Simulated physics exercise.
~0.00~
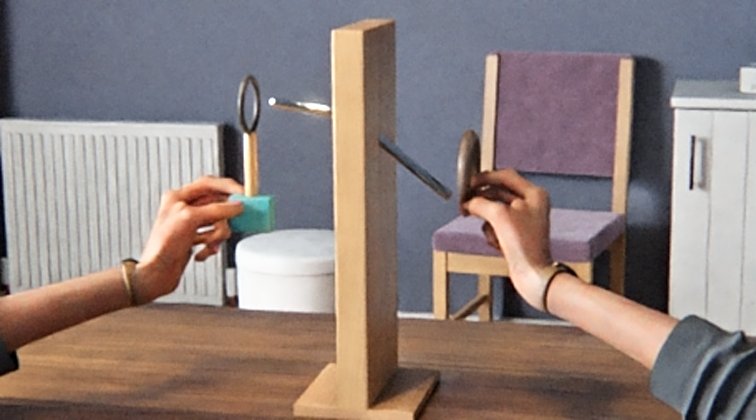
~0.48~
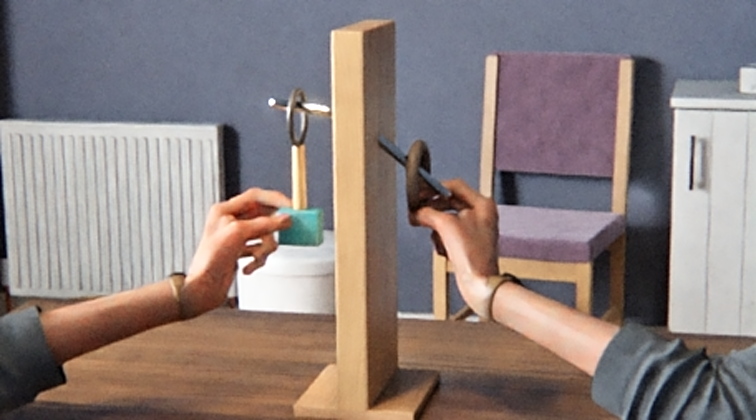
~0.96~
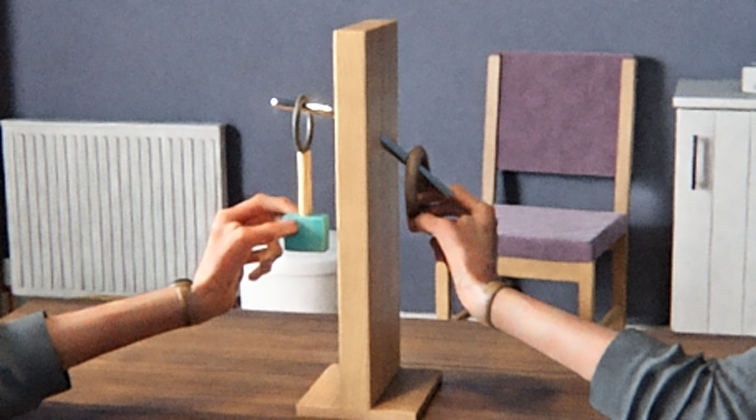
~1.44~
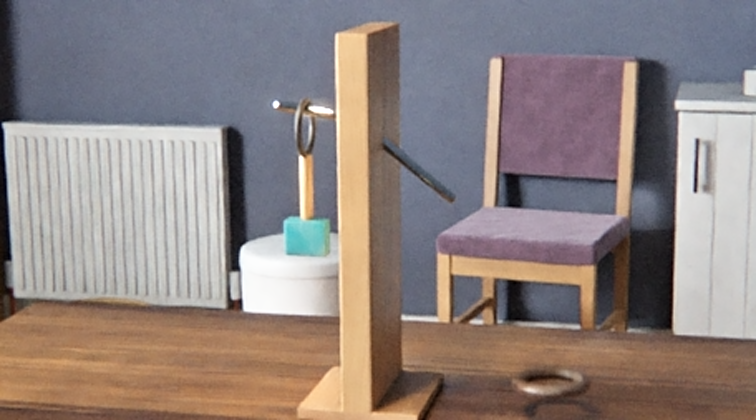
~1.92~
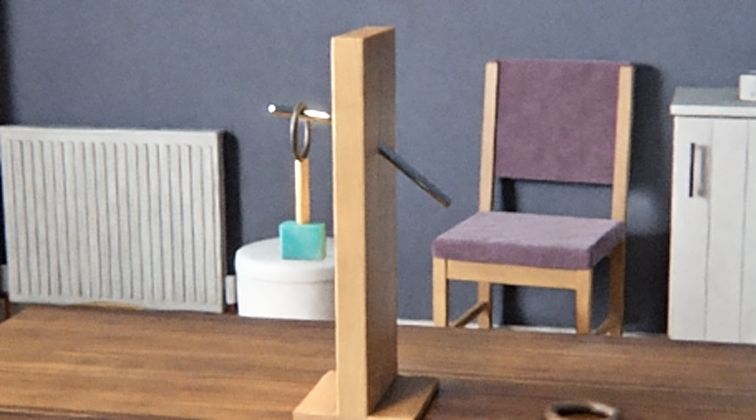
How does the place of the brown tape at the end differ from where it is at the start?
At the start the brown tape is held up in the right hand near the tip of the sloping peg. By the end it is off the peg, much lower and farther to the right, at the bottom edge of the view.
